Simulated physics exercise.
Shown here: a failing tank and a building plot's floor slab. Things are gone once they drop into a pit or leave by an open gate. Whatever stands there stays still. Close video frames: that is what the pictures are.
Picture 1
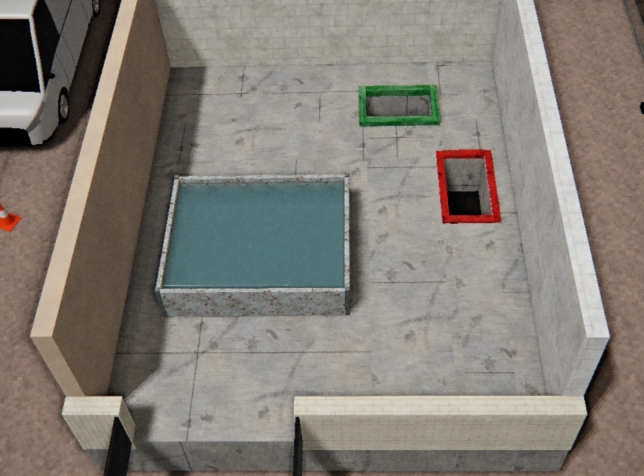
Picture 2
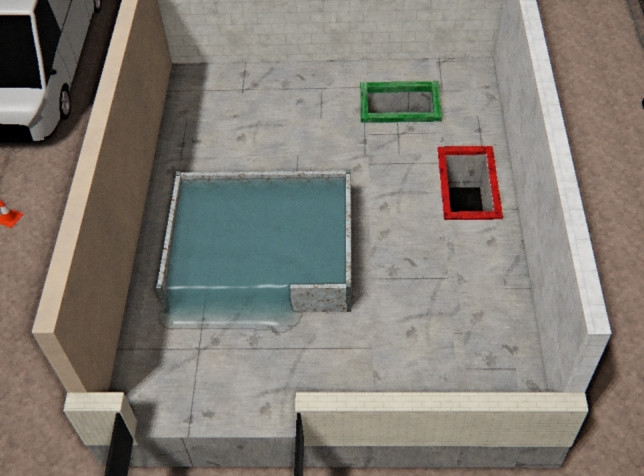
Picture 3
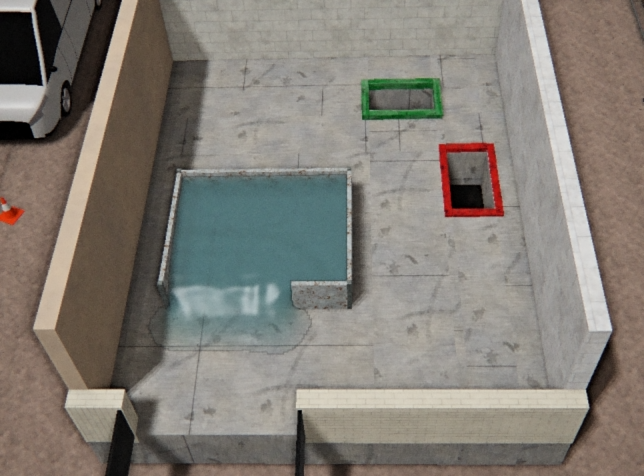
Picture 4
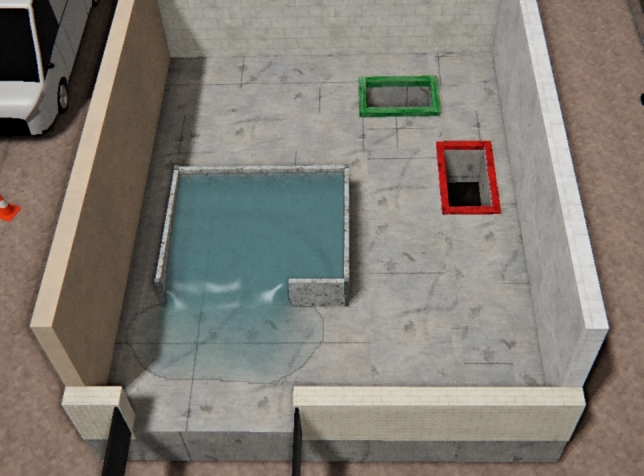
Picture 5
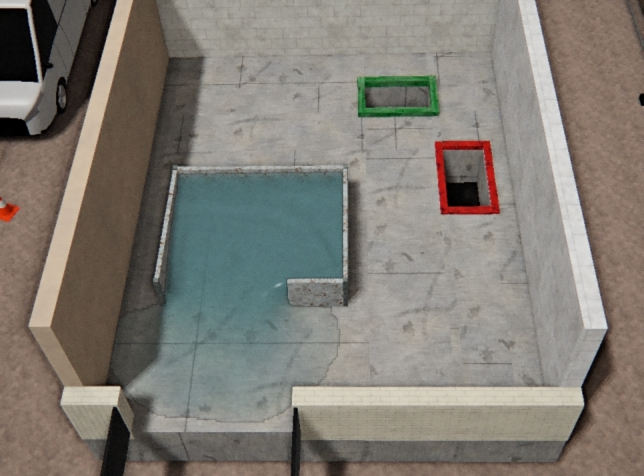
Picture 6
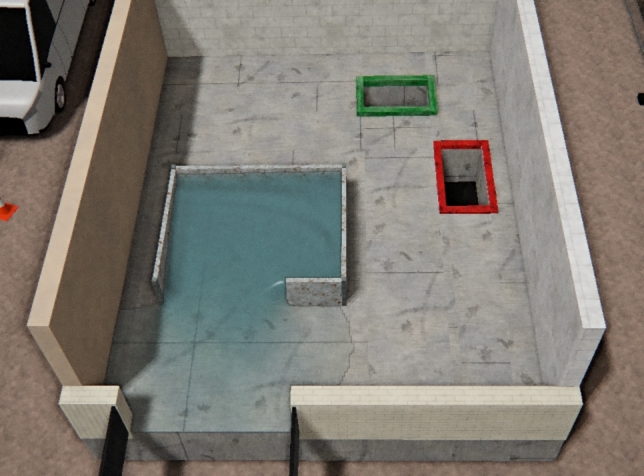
On a walled concrete plot with green-rimmed and red-rimmed pits, a tank of still water lost part of its front wall, and the water poured out and spread across the slab toward the front opening.
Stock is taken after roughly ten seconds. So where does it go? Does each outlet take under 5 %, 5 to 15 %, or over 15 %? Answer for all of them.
Answer: The gate takes over 15 %; the red pit takes under 5 %; the green pit takes under 5 %.
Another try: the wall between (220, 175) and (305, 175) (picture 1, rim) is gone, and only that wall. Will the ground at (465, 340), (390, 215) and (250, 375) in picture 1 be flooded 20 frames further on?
Unsoaked, then unsoaked, then unsoaked.
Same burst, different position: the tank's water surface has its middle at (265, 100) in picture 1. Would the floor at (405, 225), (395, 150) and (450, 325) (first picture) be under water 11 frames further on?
Going through the three spots, I'd say high and dry, high and dry, high and dry.
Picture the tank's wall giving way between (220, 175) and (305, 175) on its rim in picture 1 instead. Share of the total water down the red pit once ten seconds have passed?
Red: About 6 %.
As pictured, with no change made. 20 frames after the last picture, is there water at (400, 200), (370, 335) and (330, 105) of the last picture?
Listed points: Unwetted / inundated / unwetted.
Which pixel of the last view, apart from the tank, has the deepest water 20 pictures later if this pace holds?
Answer: (100, 413).
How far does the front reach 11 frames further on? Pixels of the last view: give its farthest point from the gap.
Somewhere near (492, 413).
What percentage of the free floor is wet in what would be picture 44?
Some 35 per cent.
A moment on, water covers 15 % of the floor; the gate 9 %, the red pit 0 %, the green pit 0 %.
Next, water covers 20 % of the floor; the gate 23 %, the red pit 0 %, the green pit 0 %.
Then, water covers 25 % of the floor; the gate 42 %, the red pit 0 %, the green pit 0 %.
Later, water covers 35 % of the floor; the gate 60 %, the red pit 0 %, the green pit 0 %.
In the end, water covers 45 % of the floor; the gate 73 %, the red pit 0 %, the green pit 0 %.
